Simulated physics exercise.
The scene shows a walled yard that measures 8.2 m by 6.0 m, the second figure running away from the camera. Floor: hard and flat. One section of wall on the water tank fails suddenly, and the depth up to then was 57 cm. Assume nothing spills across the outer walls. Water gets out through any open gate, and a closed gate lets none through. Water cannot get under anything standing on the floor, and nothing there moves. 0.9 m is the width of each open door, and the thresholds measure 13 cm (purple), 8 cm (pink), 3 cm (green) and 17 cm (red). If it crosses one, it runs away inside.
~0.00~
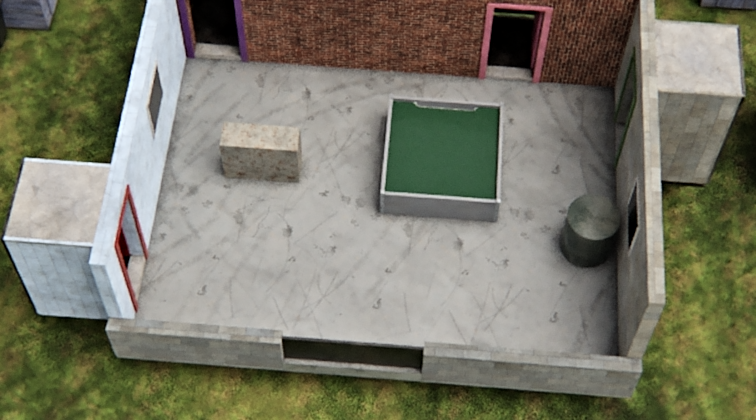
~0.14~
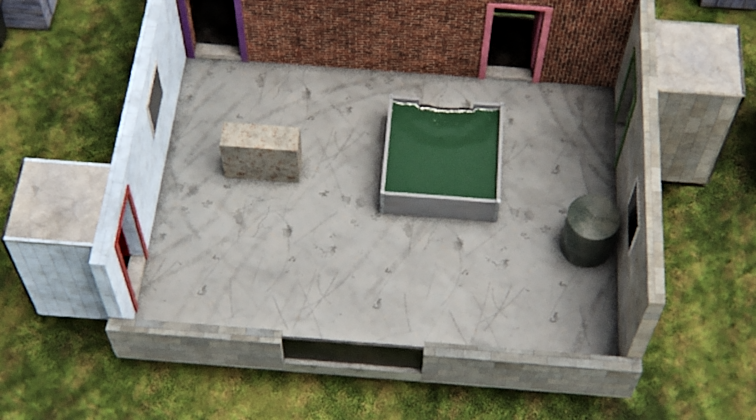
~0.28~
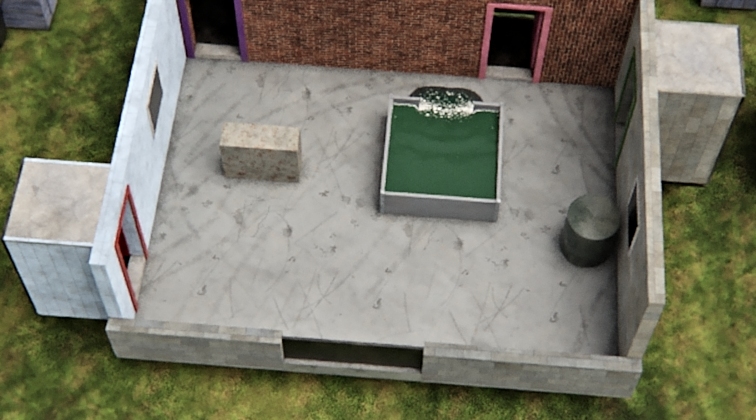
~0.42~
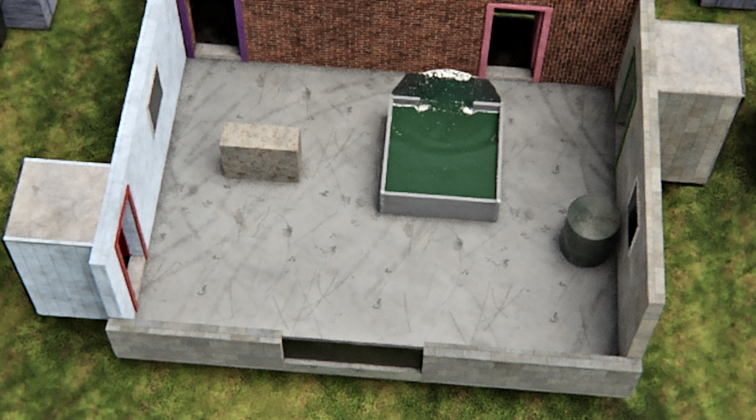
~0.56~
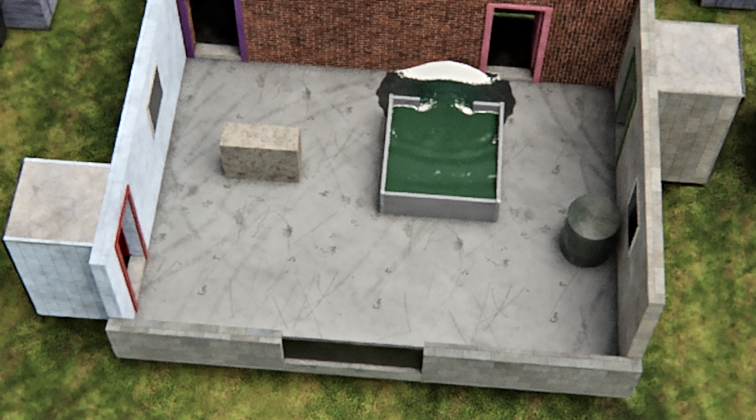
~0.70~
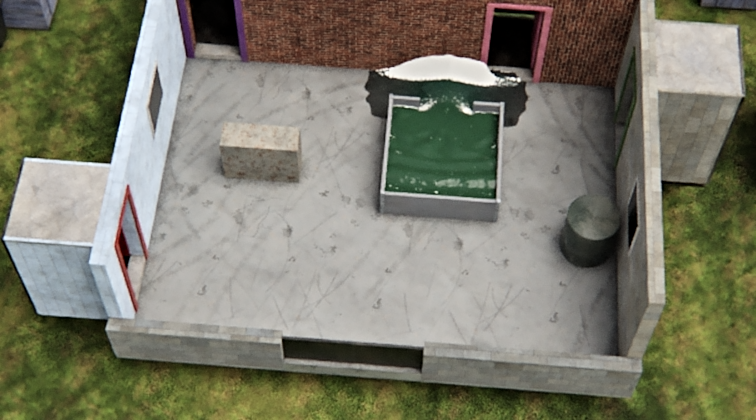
In a walled yard, green water bursts from the tank's far side and spreads toward the brick wall.
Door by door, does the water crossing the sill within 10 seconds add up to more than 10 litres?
Outcome: The purple door lets in less than the cap. The pink door lets in more than the cap. The green door lets in more than the cap. The red door lets in less than the cap.
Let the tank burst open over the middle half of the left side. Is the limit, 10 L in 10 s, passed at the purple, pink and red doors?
Door by door - purple: Out of bounds, pink: Within bounds, red: Within bounds.
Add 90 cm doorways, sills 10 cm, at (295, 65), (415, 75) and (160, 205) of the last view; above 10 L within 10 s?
Door 1: Lower; door 2: Higher; door 3: Lower.
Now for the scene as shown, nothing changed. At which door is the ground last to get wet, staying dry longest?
The red door.
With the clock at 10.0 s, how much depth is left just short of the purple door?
I'd say close to 7.0 cm.
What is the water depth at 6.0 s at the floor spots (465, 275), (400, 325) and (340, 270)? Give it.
Close to 1, 0 and 1 centimetres.
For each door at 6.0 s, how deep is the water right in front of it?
Centimetres: Purple 12 / pink 9 / green 10 / red 2.
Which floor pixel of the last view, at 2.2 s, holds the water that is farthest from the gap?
About (204, 65) in the last view.
After 1.4 s water covers 10 % of the floor and is deepest (42 cm) near (441, 82); purple door not reached, pink door 17 cm at the sill, 9 L in, green door not reached, red door not reached.
After 2.2 s water covers 25 % of the floor and is deepest (37 cm) near (450, 83); purple door 3 cm at the sill, 0 L in, pink door 16 cm at the sill, 37 L in, green door 11 cm at the sill, 7 L in, red door not reached.
After 3.5 s water covers 35 % of the floor and is deepest (24 cm) near (441, 82); purple door 7 cm at the sill, 0 L in, pink door 12 cm at the sill, 65 L in, green door 12 cm at the sill, 71 L in, red door not reached.
After 6.0 s water covers 60 % of the floor and is deepest (16 cm) near (441, 82); purple door 12 cm at the sill, 1 L in, pink door 9 cm at the sill, 85 L in, green door 10 cm at the sill, 154 L in, red door 2 cm at the sill, 0 L in.
After 10.0 s water covers 85 % of the floor and is deepest (10 cm) near (594, 101); purple door 7 cm at the sill, 1 L in, pink door 5 cm at the sill, 88 L in, green door 7 cm at the sill, 215 L in, red door 5 cm at the sill, 0 L in.
